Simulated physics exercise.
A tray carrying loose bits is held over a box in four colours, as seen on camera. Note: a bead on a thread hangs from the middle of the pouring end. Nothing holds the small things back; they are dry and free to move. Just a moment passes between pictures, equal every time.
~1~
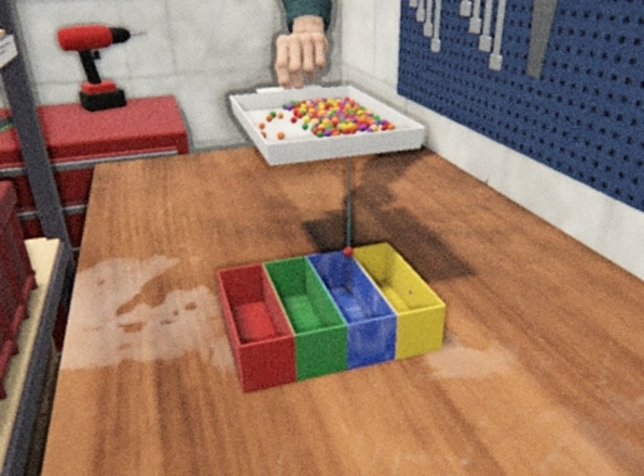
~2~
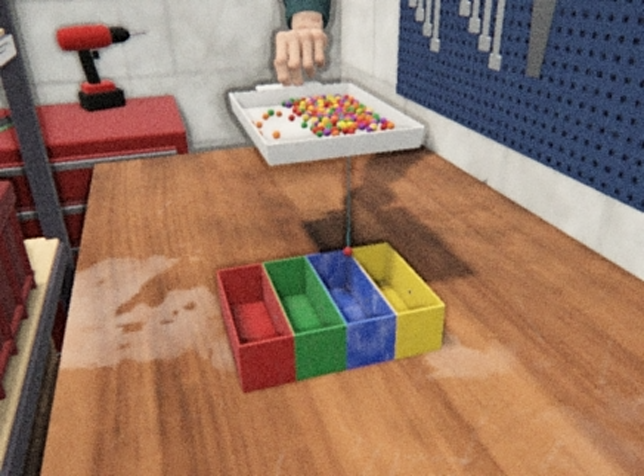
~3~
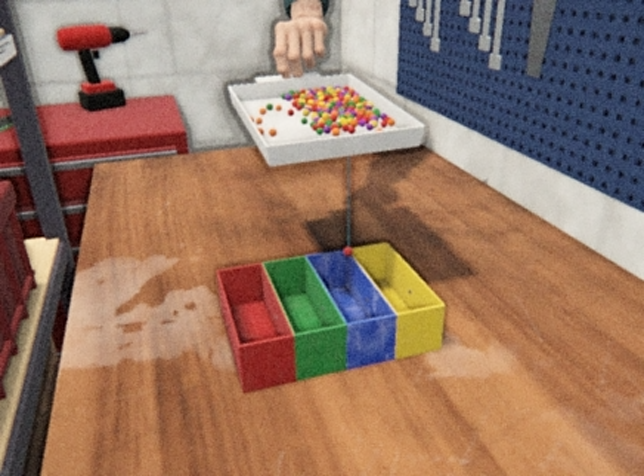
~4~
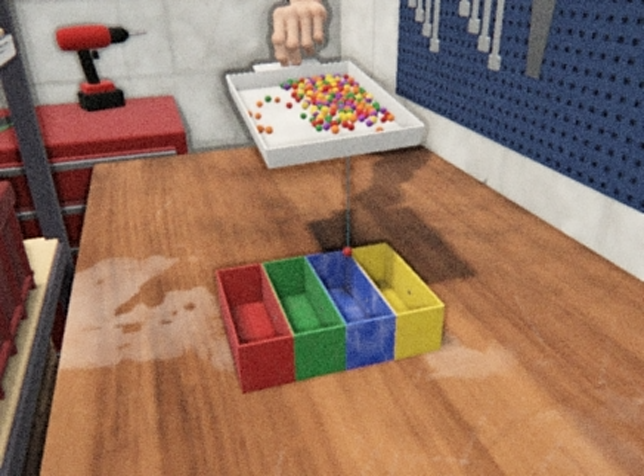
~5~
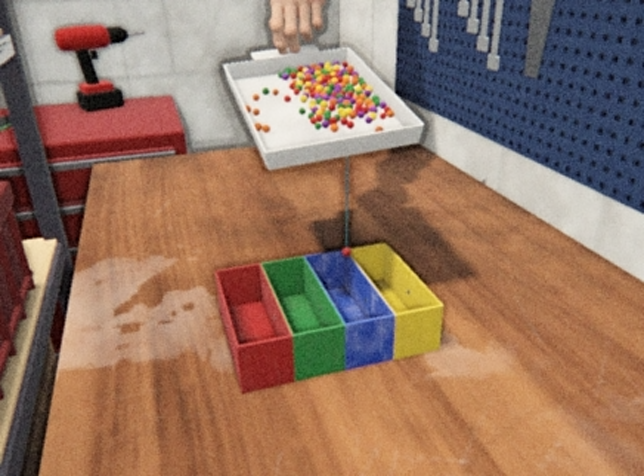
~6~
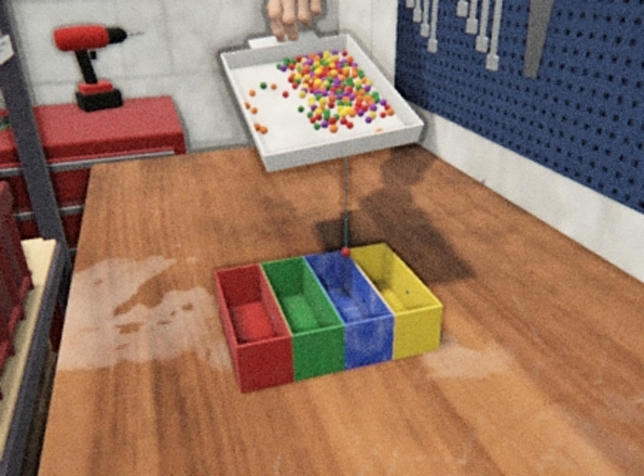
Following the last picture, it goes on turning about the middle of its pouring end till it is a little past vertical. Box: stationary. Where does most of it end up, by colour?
Most of it ends up in green.
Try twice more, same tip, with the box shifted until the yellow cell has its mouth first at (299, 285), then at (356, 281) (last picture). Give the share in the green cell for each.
Close to 0 in a hundred, then close to 40 in a hundred.
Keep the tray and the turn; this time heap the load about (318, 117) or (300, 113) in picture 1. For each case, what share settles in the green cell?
It's 60 percent the first time and 70 percent the second.
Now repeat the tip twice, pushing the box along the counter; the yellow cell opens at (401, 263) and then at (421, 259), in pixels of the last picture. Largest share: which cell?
First the red cell, then red.
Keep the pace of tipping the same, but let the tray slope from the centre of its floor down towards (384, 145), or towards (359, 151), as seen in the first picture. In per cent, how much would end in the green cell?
In order: About 0, then 0 percent.
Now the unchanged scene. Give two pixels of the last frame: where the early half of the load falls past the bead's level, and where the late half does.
(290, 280), then (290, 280).
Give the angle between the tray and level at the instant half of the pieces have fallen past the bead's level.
I'd put it at about 105 degrees.
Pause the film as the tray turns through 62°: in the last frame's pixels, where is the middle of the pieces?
In the last view, the load is centred near (315, 141).
Just after the last frame, tray tipped steeply; almost all on the tray; just a few in the green cell; just a few in the red cell; just a few in the blue cell; just a few falling or outside the box.
A moment on, tray tipped past a quarter turn; roughly a third on the tray; roughly a third in the green cell; just a few in the red cell; just a few in the blue cell; roughly a third falling or outside the box.
Further on, tray tipped past a quarter turn; roughly two thirds in the green cell; about a tenth in the red cell; about a tenth in the blue cell; just a few in the yellow cell; about a tenth falling or outside the box.
When it is over, tray tipped past a quarter turn; roughly two thirds in the green cell; about a tenth in the red cell; about a tenth in the blue cell; just a few in the yellow cell; about a tenth outside the box.
